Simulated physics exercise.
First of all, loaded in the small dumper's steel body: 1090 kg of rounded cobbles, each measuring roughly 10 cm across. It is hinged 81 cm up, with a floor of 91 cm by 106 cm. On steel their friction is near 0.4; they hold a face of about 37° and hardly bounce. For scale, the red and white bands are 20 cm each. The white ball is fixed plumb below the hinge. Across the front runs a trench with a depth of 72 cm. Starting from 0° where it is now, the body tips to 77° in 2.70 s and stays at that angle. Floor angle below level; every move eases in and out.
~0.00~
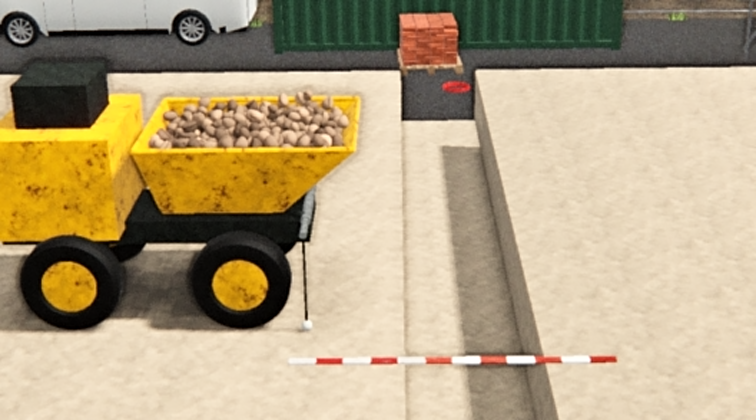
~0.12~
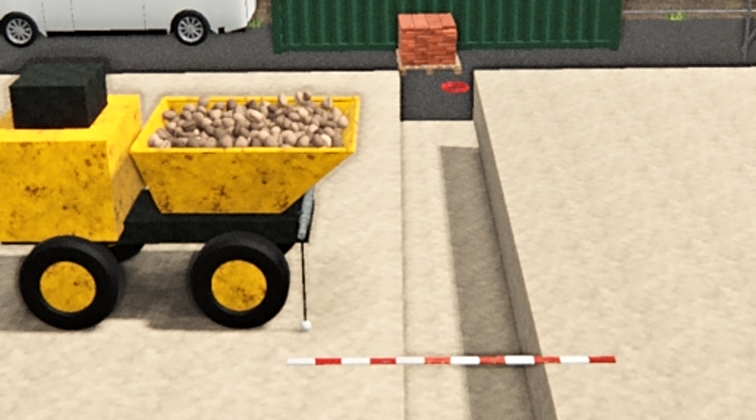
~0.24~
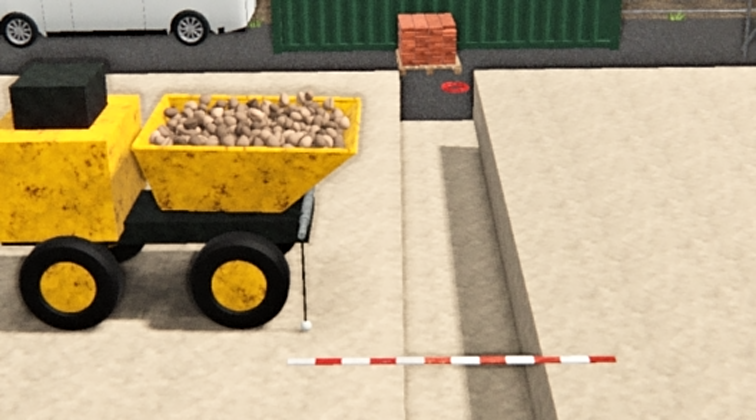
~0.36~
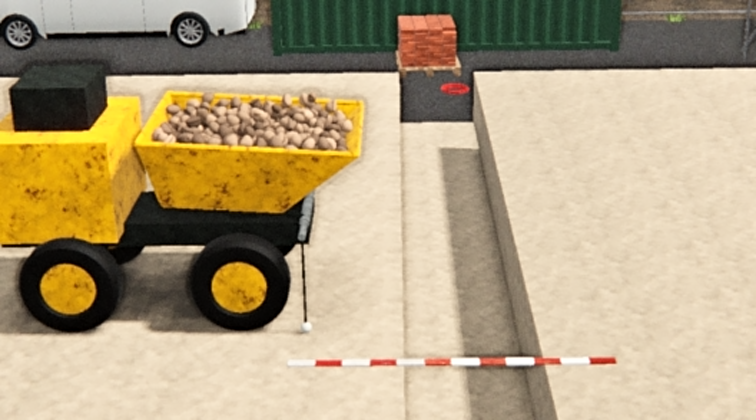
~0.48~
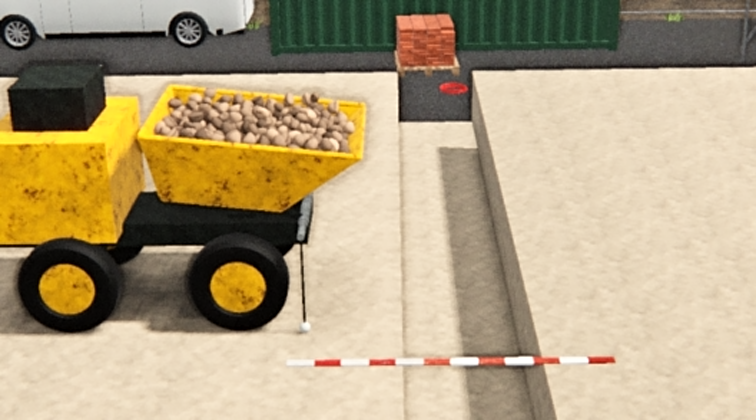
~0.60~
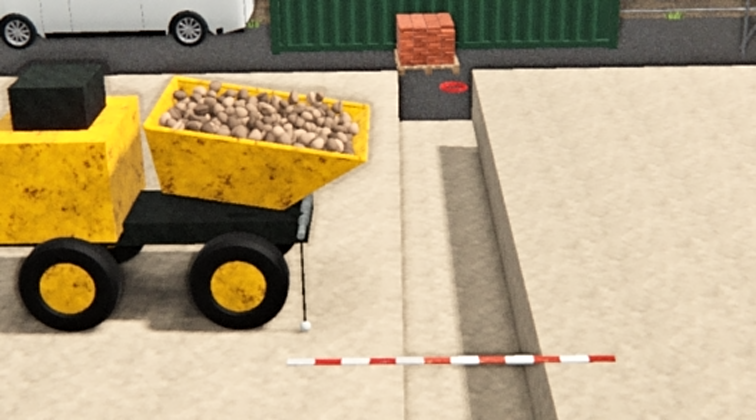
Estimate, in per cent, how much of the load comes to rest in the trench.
100 %.
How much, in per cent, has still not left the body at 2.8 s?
It holds some 15 per cent.
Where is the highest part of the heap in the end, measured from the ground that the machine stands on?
Height: Approx. 16 cm under ground level.
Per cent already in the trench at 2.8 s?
By that moment, roughly 85 per cent of the load.
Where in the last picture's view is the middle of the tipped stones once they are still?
The tipped stones centre close to (477, 351).
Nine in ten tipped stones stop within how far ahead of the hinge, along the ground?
Roughly 170 centimetres ahead of it along the ground.
After 2.0 s the floor is at 65°; 89 % in the body, 1 % short of the trench, 10 % in the trench; the foremost stones are at (457, 304).
After 2.8 s the floor is at 77°; 13 % in the body, 87 % in the trench; the foremost stones are at (520, 360).
After 3.2 s the floor is at 77°; 1 % in the body, 99 % in the trench; the foremost stones are at (522, 350).
After 6.0 s the floor is at 77°; 0 % in the body, 100 % in the trench; the foremost stones are at (520, 350).
